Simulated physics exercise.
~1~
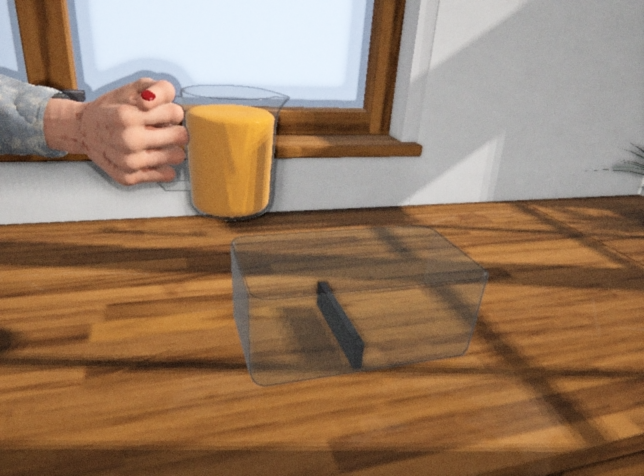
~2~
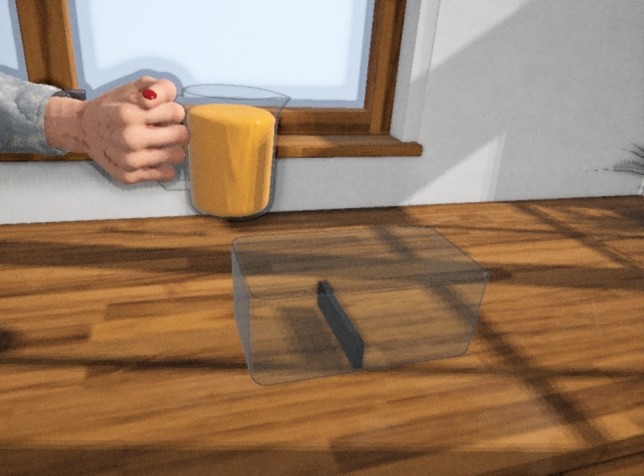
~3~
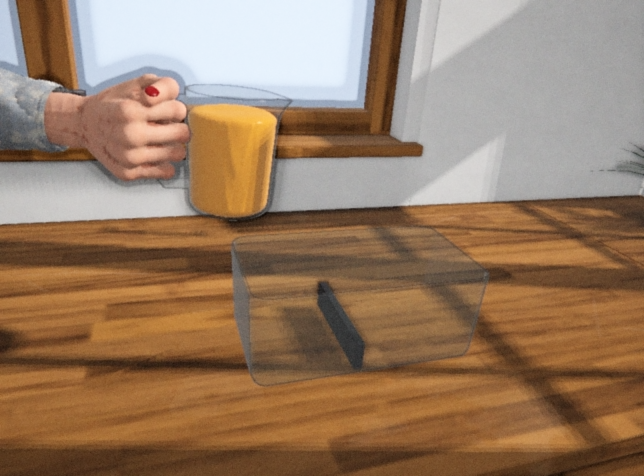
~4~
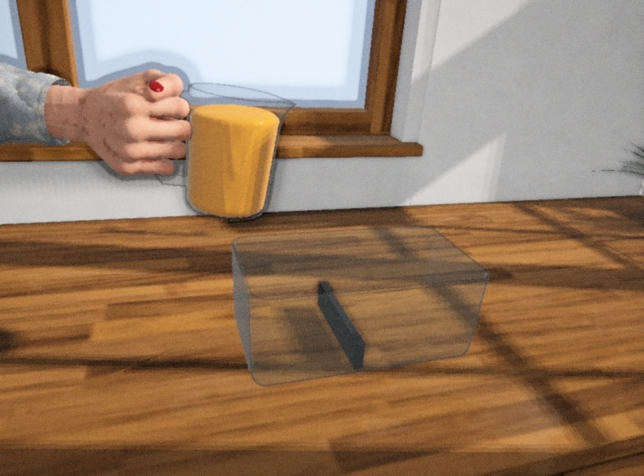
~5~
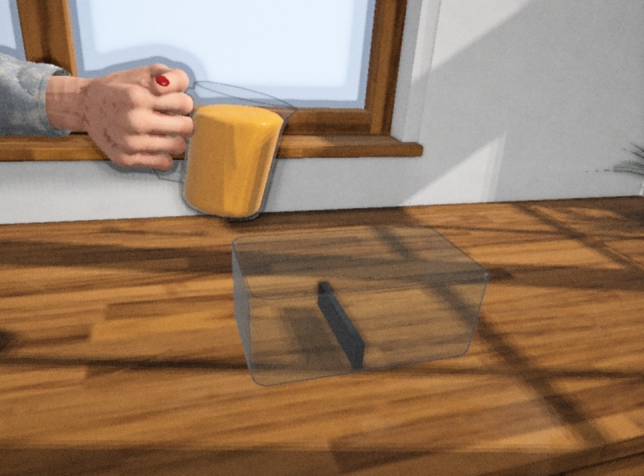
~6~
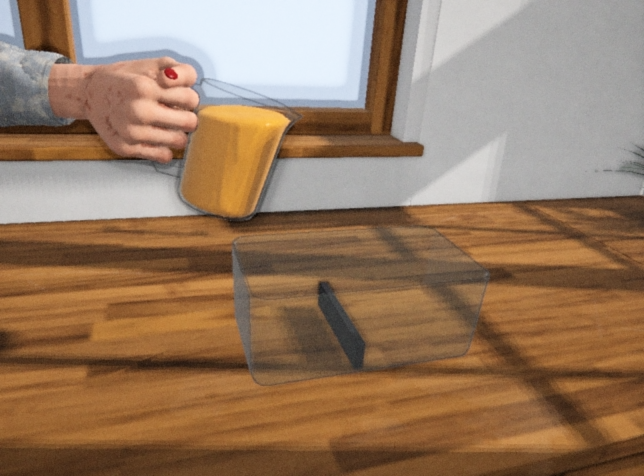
Hand with red nail polish slowly tilting a glass jug of orange juice rightward above a clear divided basin on a wooden counter.
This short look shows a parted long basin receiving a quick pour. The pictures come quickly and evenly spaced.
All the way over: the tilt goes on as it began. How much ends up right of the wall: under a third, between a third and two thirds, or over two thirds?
Between a third and two thirds.
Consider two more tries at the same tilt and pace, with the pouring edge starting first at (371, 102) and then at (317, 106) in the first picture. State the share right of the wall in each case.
First about 95, then 80 per cent.
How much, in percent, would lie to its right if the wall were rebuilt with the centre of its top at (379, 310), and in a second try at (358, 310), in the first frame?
Note: Roughly 10 % in case one, 5 % in case two.
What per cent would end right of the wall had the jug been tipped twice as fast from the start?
Close to 20 out of every hundred.
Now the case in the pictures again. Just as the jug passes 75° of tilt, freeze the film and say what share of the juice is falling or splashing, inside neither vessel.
Close to 15 in a hundred.
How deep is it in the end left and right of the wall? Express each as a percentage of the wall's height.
Once it is still, the left part shows 40 per cent and the right part 30.
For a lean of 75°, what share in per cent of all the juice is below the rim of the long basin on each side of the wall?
The left part holds close to 0 per cent, the right part close to 5.
A moment on, the jug is tipped on its side and 77 per cent is still to pour, 1 is left of the wall and 6 right of it.
Next, the jug is tipped right over and 18 per cent is still to pour, 26 is left of the wall and 39 right of it.
Then the jug is tipped right over and 0 per cent is still to pour, 54 is left of the wall and 44 right of it.
Later the jug is tipped right over and 0 per cent is still to pour, 53 is left of the wall and 46 right of it.
In the end 53 per cent lies left of the wall, 46 right of it and 1 outside.
